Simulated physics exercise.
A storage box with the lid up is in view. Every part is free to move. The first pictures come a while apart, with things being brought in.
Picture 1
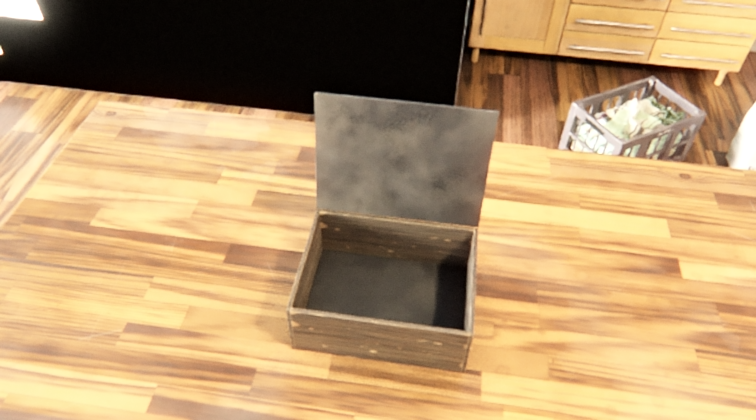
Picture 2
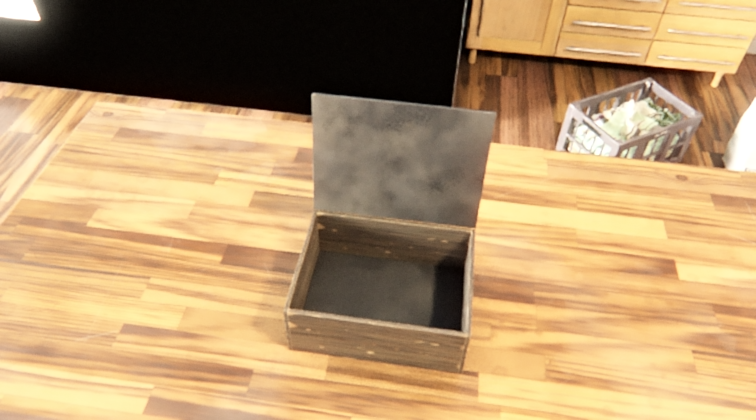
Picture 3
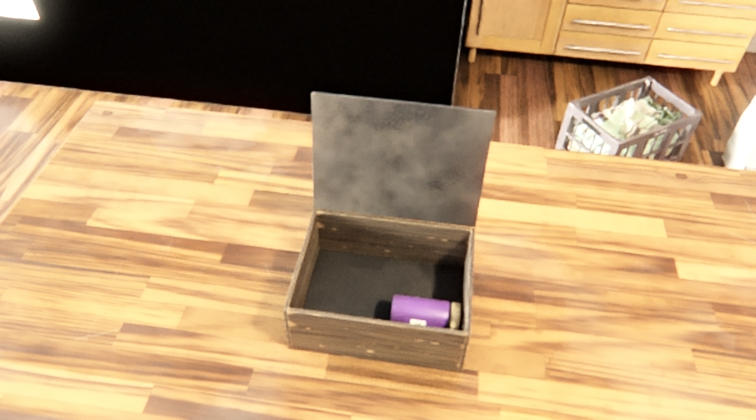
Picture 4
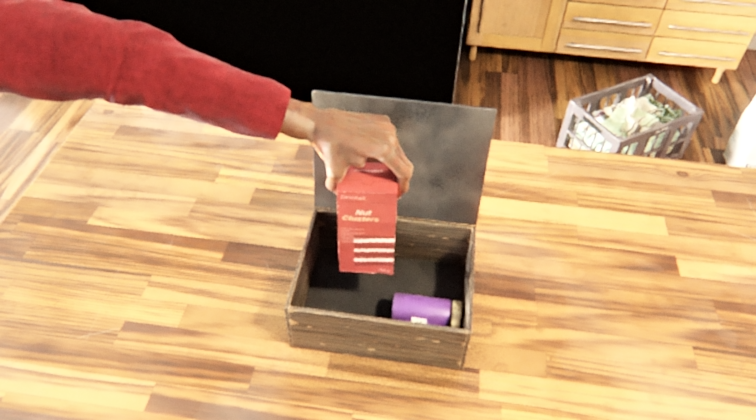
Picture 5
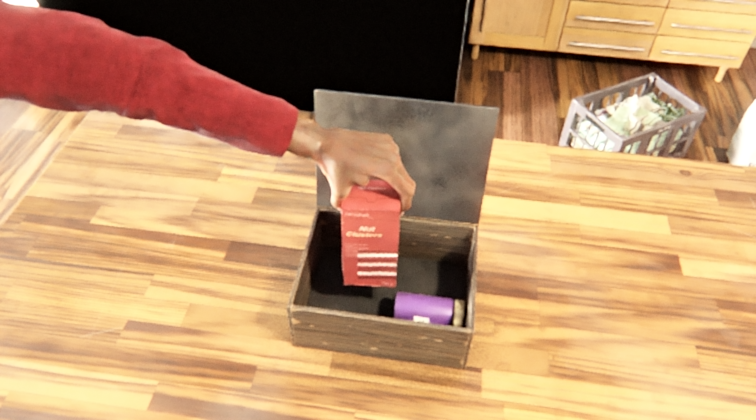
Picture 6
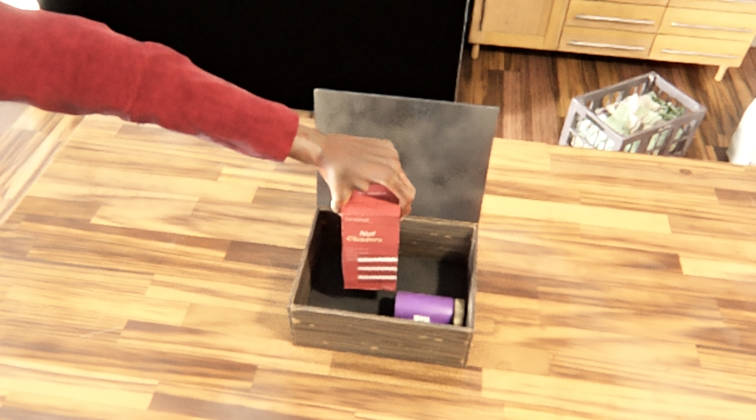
At the start, an open wooden box with its lid raised sits empty on a wooden surface. A purple cylindrical container then appears lying inside at the lower right. Next, a red-sleeved arm reaches in from the left, holding a red carton upright over the box, and lowers it slightly, still gripping it.
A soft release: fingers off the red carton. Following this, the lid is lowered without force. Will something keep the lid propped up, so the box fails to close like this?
Stands proud.
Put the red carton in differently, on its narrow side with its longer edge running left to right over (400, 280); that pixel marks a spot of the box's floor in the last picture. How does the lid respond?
Then the lid does shut, as it turns out.
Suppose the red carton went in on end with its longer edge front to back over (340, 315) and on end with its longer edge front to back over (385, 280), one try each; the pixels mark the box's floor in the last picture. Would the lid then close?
Well, the first time the lid can't get down, and the second time it can't get down.
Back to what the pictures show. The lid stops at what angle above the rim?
Lid angle from rim - close to 50°.
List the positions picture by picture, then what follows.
In the first frame, the last thing is not in view yet.
In the second frame, the last thing is not in view yet.
In the third frame, the last thing is not in view yet; purple shaker (425, 315).
The fourth frame shows still above its spot; red carton (368, 220); purple shaker (426, 313).
The fifth frame shows still above its spot; red carton (371, 235); purple shaker (429, 312).
The sixth frame shows put in, still held; red carton (371, 239); purple shaker (429, 312).
Then, 0.60 s after the last picture, red carton slid about its own width near (371, 262).
Then, 1.20 s after the last picture, lid 81° above the rim; red carton slid about its own width near (371, 262).
Then, 1.50 s after the last picture, lid 63° above the rim; red carton slid about its own width near (371, 262).
At rest, lid 52° above the rim; moved from the start, red carton; purple shaker in place. Seen from the same camera at the end, red carton near (371, 262).
